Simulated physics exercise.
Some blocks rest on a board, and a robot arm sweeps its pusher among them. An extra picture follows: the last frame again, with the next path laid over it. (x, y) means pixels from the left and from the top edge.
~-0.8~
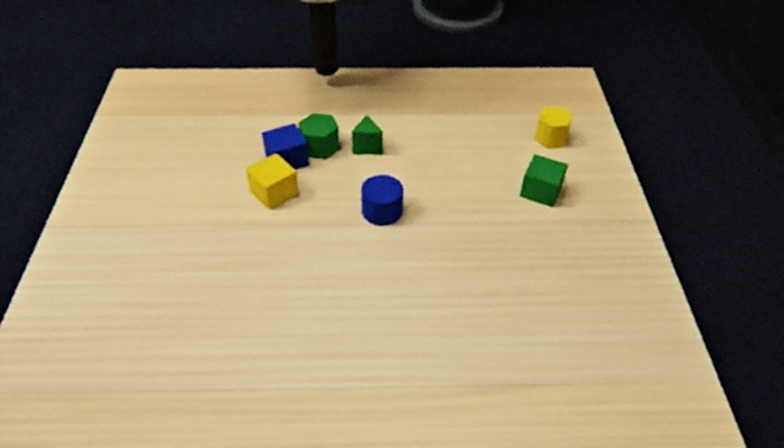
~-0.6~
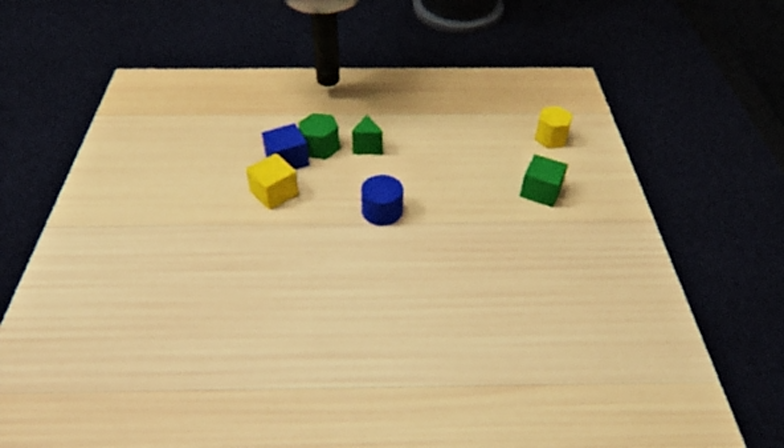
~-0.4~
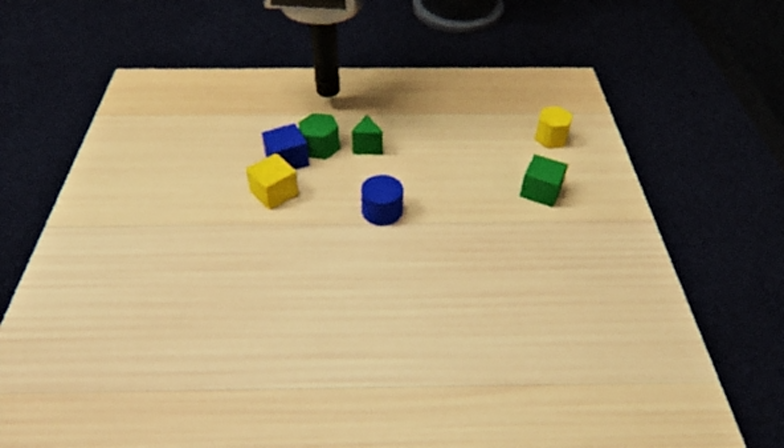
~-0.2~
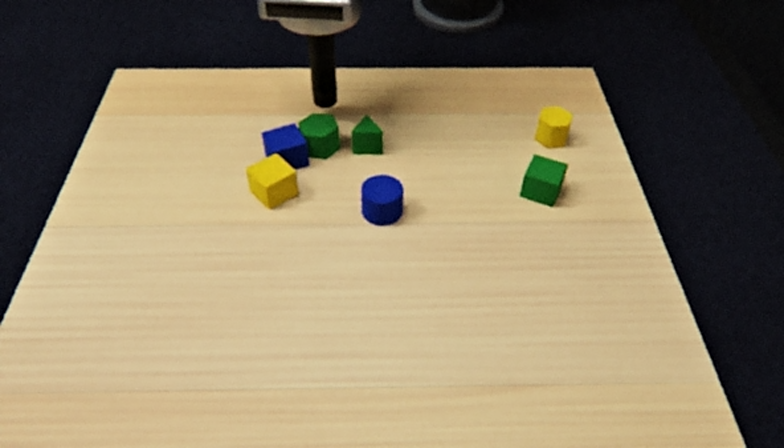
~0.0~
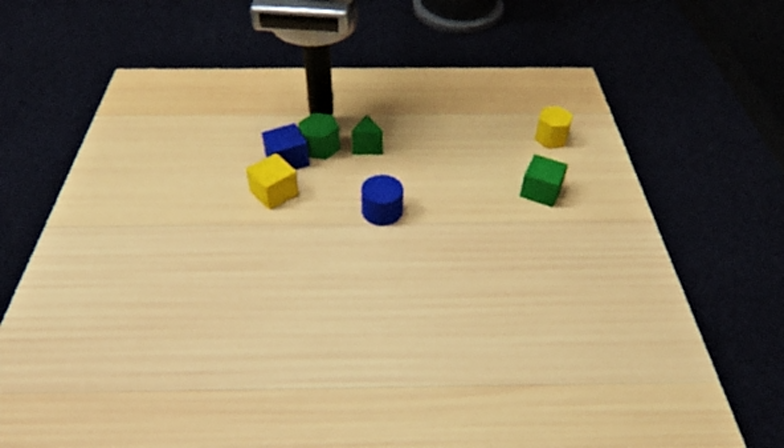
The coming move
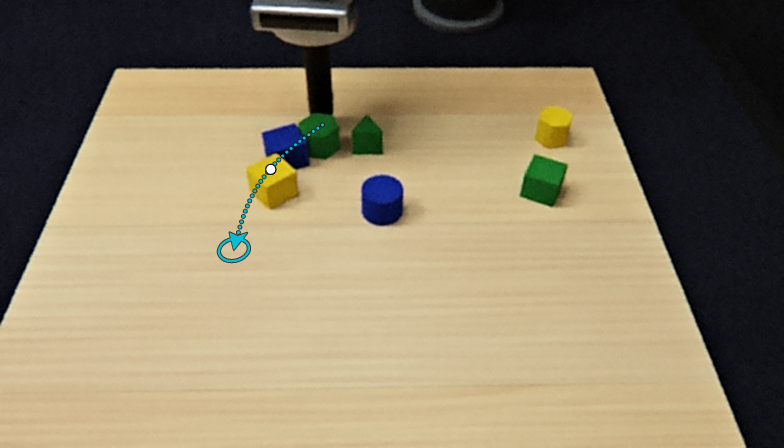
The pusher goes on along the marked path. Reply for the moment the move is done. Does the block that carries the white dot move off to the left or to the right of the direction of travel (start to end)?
Over to the left.
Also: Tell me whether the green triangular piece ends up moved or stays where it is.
It is untouched.
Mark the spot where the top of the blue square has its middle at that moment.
At roughly (201, 199).
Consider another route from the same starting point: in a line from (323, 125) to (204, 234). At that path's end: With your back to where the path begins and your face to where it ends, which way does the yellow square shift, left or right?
Measured against the direction from start to end, the yellow square shifts toward the left-hand side.
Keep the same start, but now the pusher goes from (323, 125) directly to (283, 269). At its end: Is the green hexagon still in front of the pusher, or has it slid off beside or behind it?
Once the path is finished, the green hexagon lies beside or behind the pusher.
Path on the board, from (323, 125) over (282, 157) and (251, 199) to (234, 250); the dot is on the yellow square.
On the path given first. One third of the way, pusher at (280, 144); yellow square at (264, 184), turned 35° anticlockwise; blue square at (256, 156), turned 15° clockwise; green hexagon at (312, 138), turned 65° anticlockwise.
Two thirds of the way, pusher at (248, 187); yellow square at (252, 202), turned 95° anticlockwise; blue square at (211, 188), turned 70° clockwise; green hexagon at (312, 138), turned 65° anticlockwise.
At the end, pusher at (231, 237); yellow square at (260, 238), turned 130° anticlockwise; blue square at (201, 199), turned 115° clockwise; green hexagon at (312, 138), turned 65° anticlockwise; green triangular piece in place.
